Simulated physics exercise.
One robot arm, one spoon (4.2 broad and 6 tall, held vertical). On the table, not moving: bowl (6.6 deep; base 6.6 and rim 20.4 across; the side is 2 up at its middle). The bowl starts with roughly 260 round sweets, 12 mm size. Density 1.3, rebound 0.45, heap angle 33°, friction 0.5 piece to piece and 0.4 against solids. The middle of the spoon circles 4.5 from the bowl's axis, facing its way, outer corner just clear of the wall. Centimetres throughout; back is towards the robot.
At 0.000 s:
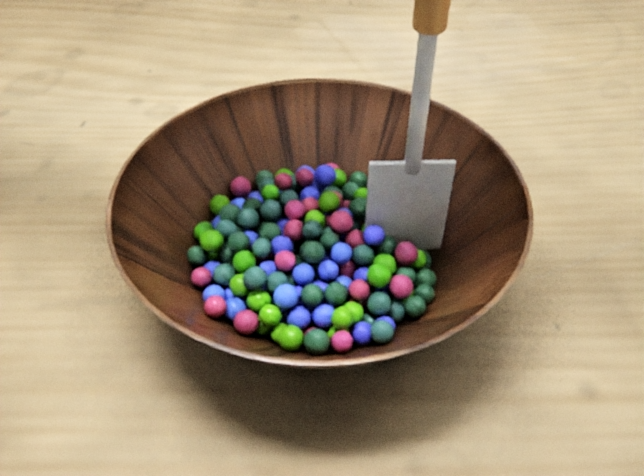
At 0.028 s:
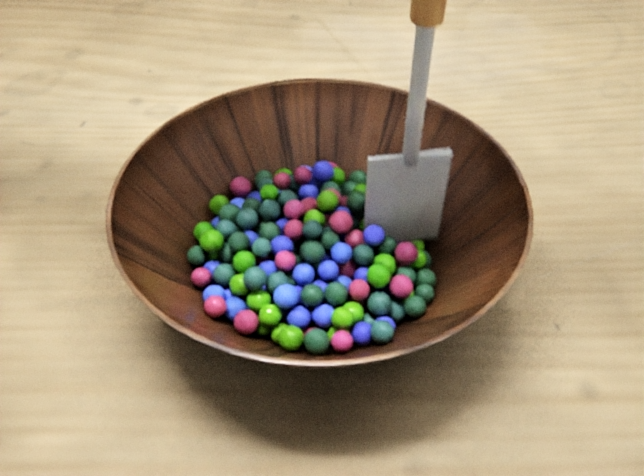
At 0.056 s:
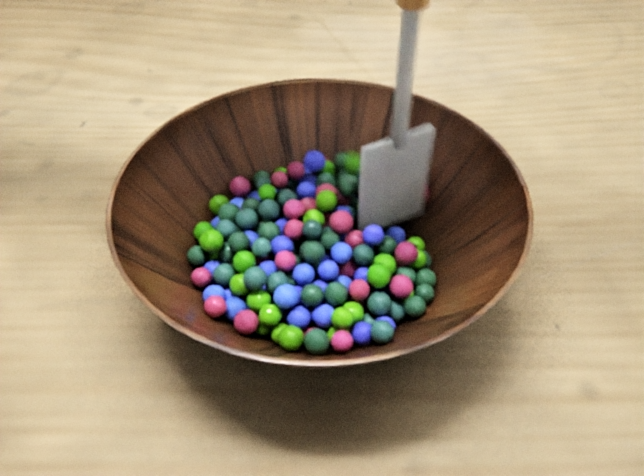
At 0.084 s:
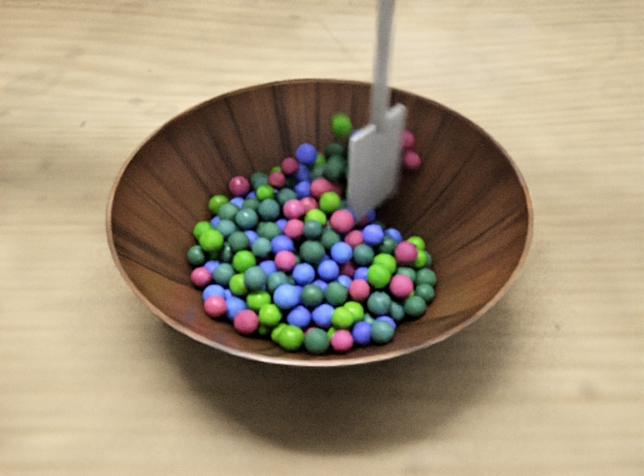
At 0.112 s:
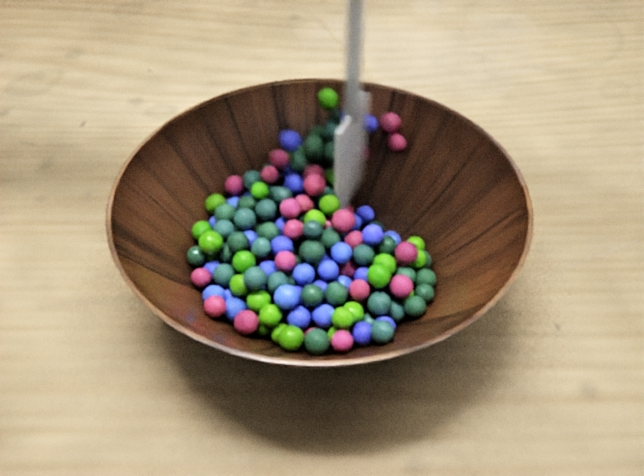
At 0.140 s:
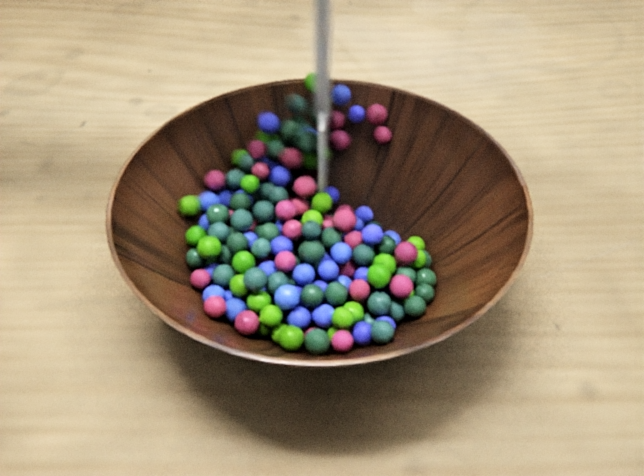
In a wooden bowl on a table, an upright spoon with a flat metal blade swept left along the back, turning edge-on and pushing some of the colourful round sweets up the far side.
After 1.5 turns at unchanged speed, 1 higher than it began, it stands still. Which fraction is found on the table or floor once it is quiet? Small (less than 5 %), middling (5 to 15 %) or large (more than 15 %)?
A middling share, 5 to 15 %, ends on the table or floor.
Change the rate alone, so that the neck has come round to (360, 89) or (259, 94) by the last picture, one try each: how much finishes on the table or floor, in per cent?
About 0 and 25 per cent.
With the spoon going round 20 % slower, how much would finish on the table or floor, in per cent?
It would be near 0 per cent.
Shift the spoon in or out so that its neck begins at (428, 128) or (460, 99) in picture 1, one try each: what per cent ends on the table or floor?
About 10 and 0 per cent.
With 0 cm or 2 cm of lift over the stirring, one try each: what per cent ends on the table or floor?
Some 10 and 5 per cent.
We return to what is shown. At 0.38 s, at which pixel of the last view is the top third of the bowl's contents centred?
At about (328, 308).
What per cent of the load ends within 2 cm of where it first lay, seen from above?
About 30 per cent.
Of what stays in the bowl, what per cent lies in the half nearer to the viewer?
Some 55 per cent.
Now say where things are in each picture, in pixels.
The spoon neck at (416, 137), 0° round; upper third of the load around (311, 235), from x 195 to 430, top at y 175; 265 in the bowl, in the first picture.
The spoon neck at (414, 129), 7° round; upper third of the load around (311, 234), from x 195 to 430, top at y 170, in the second picture.
The spoon neck at (401, 112), 26° round; upper third of the load around (314, 223), from x 195 to 425, top at y 160, in the third picture.
The spoon neck at (380, 97), 46° round; upper third of the load around (316, 220), from x 195 to 425, top at y 125, in the fourth picture.
The spoon neck at (353, 87), 66° round; upper third of the load around (314, 212), from x 195 to 425, top at y 100, in the fifth picture.
The spoon neck at (323, 83), 86° round; upper third of the load around (295, 203), from x 190 to 425, top at y 85; 265 in the bowl, in the sixth picture.
After 0.38 s, 262° round, highest piece 9 above the table; 254 in the bowl, 1 on the table or floor, 10 in flight or on the tool.
After 0.63 s, 78° round, highest piece 8 above the table; 244 in the bowl, 21 on the table or floor.
After 0.95 s, 180° round, highest piece 7 above the table; 243 in the bowl, 22 on the table or floor.
After 1.65 s, 180° round, highest piece 6 above the table; 243 in the bowl, 22 on the table or floor.
In the end, 243 in the bowl, 22 on the table or floor. That is 8 % on the table or floor.
